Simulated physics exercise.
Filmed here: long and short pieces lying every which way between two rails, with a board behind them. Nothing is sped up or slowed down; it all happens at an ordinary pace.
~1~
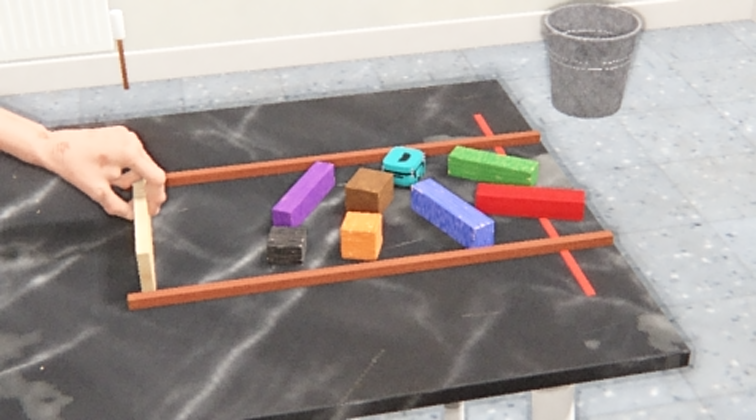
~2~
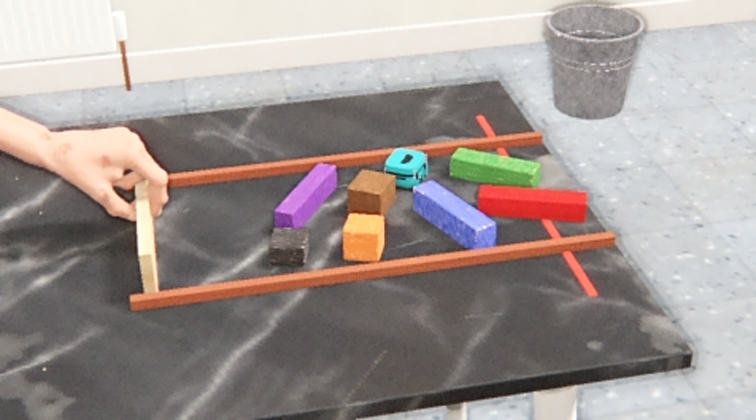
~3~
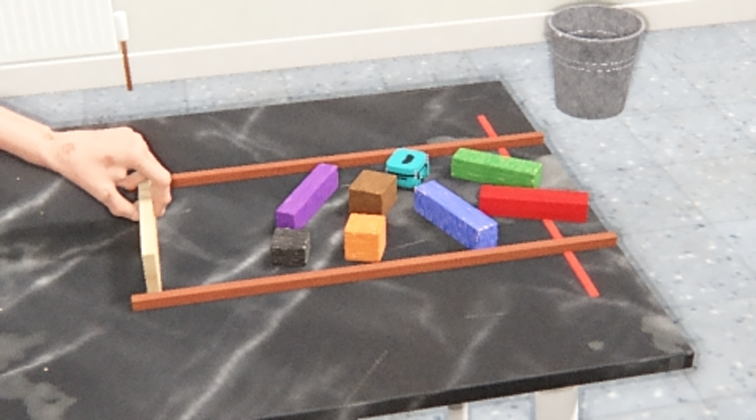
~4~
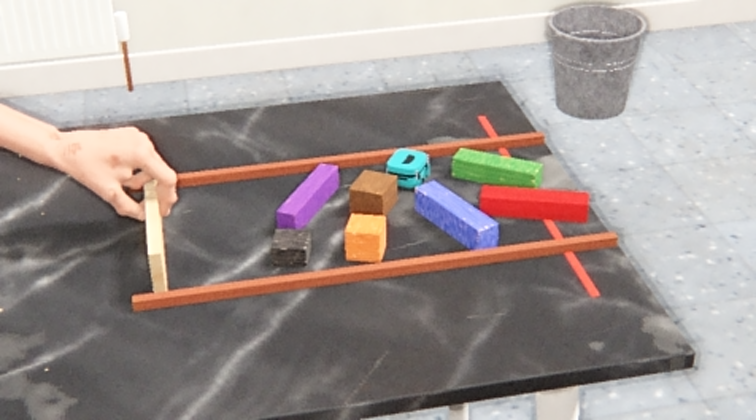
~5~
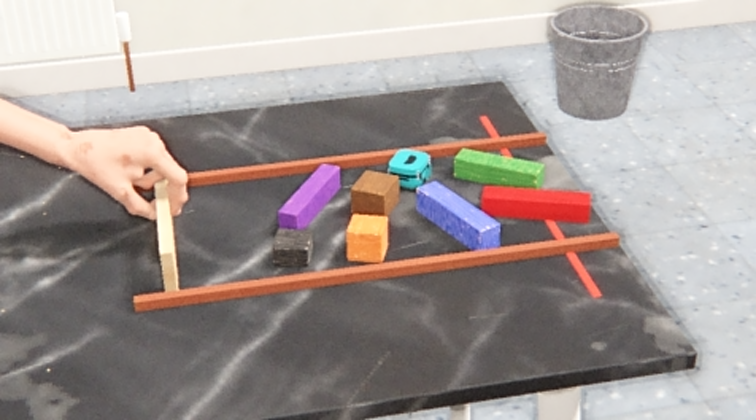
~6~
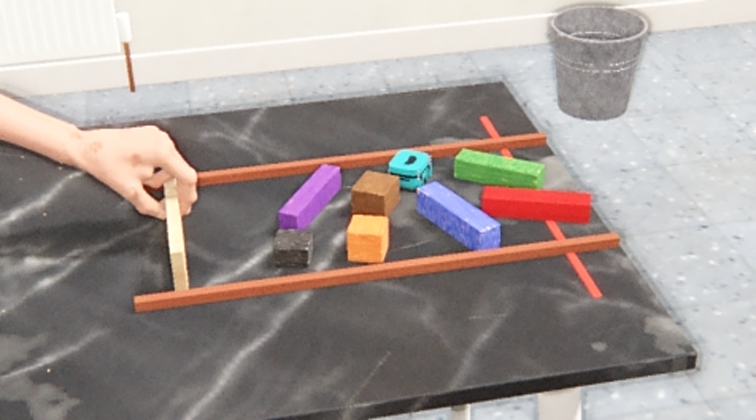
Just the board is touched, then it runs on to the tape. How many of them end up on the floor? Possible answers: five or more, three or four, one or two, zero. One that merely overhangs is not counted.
Seems three or four of them come crashing down.
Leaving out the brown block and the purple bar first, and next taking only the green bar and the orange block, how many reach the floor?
Falls come to 1 the first time and 1 the other time.
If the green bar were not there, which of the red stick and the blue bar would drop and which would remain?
Final state: Red stick off, blue bar off.
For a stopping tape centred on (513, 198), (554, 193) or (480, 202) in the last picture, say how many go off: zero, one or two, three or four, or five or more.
Taking them in turn, 3 or 4; 5 or more; one or two.
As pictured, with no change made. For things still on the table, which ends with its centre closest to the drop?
The orange block is the one you want.
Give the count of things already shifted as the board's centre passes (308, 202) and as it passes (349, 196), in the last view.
Tally: 3; 4.
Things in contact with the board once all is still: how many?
Counting them up gives 2.
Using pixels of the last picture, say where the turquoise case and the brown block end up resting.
(545, 149), and the other (562, 168).
A little later, none off yet; red stick at rest near (536, 204); green bar at rest near (499, 171); blue bar at rest near (457, 217).
Next, none off yet; red stick at rest near (536, 204); green bar at rest near (499, 171); blue bar shifted a little near (478, 215).
Later still, none off yet; red stick shifted about its own width near (599, 198); green bar shifted about its own width near (558, 163); blue bar shifted about its own width near (568, 201).
When it is over, the number that fall off is three or four; down, blue bar, green bar and red stick.
